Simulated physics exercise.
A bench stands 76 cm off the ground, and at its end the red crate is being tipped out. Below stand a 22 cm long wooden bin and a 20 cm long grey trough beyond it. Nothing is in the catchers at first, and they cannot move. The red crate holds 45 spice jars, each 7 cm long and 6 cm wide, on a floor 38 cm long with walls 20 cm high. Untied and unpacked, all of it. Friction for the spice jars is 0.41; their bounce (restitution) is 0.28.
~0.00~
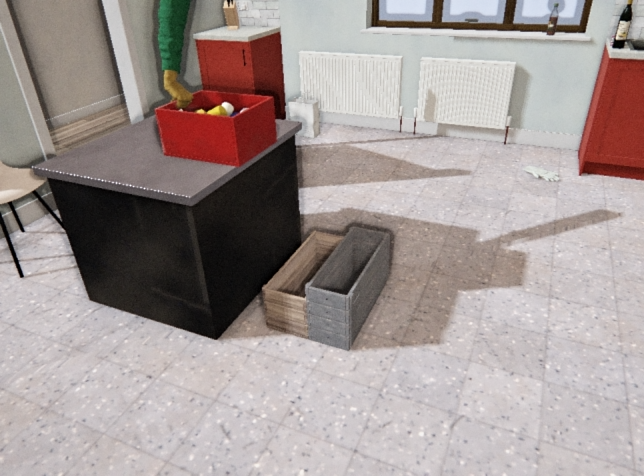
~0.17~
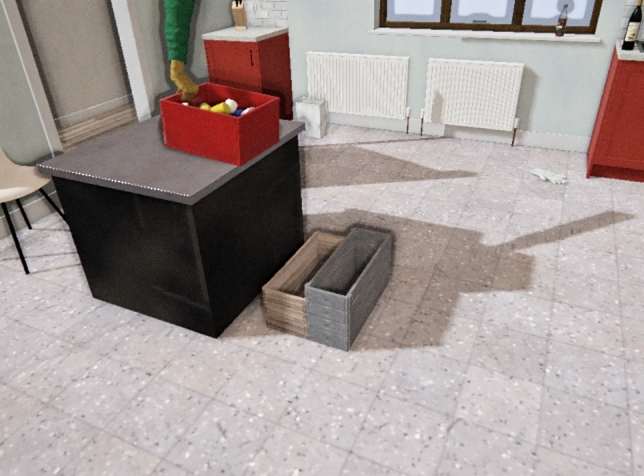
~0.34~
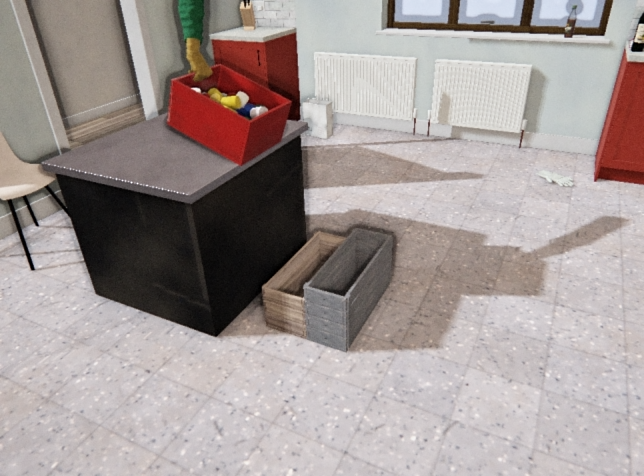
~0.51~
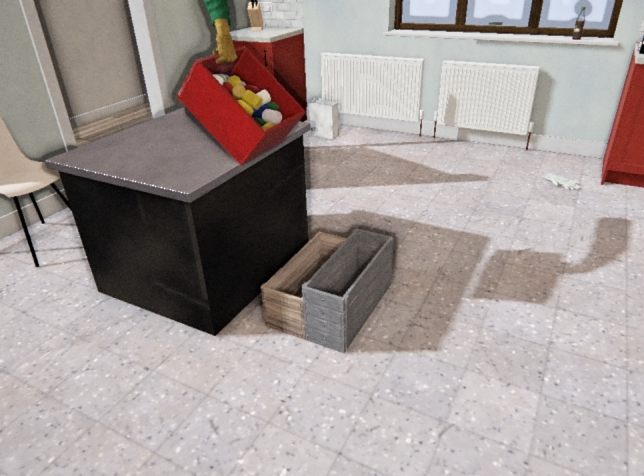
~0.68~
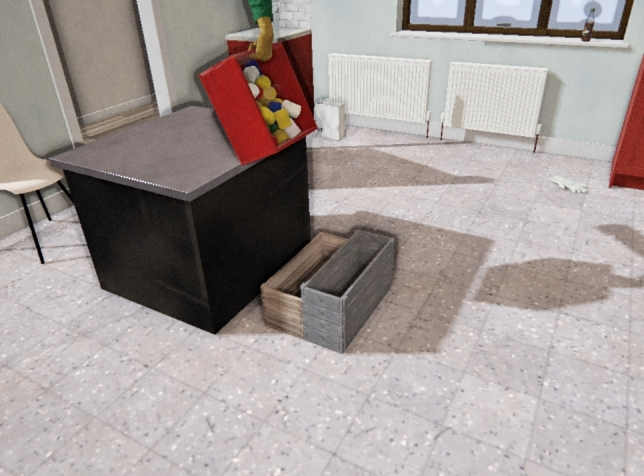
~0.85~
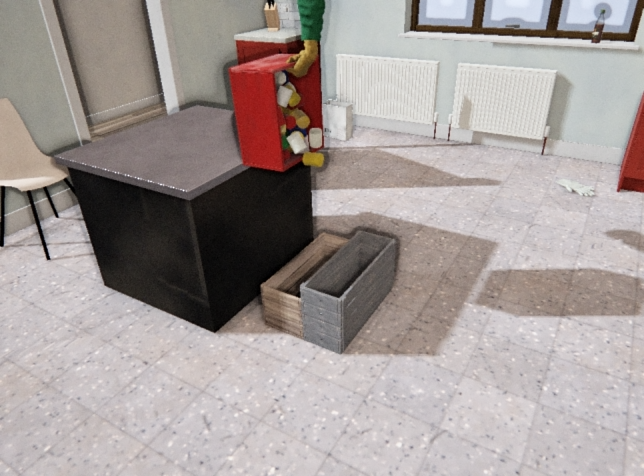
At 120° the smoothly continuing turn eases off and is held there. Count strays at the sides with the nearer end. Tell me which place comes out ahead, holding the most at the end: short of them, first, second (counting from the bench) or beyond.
The place that comes out ahead is: Farther.
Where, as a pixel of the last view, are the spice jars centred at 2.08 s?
(346, 306).
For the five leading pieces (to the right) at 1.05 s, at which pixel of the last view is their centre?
The five leading pieces sit around (344, 231) in the last view.
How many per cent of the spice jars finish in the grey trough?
Close to 70 in a hundred of them.
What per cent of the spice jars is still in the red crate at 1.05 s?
Roughly 80 percent.
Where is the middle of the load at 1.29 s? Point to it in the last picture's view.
It's centred at about (324, 215).
After 1.05 s, tilt 109°; 35 still in the red crate and 10 in the air.
After 1.29 s, tilt 120°; 10 still in the red crate, 8 in the grey trough and 27 in the air.
After 1.64 s, tilt 120°; 8 in the wooden bin, 25 in the grey trough, 3 on the ground beyond the grey trough and 9 in the air.
When it is over (at 2.08 s), 8 in the wooden bin, 31 in the grey trough, 1 on the ground short of the wooden bin and 5 on the ground beyond the grey trough.
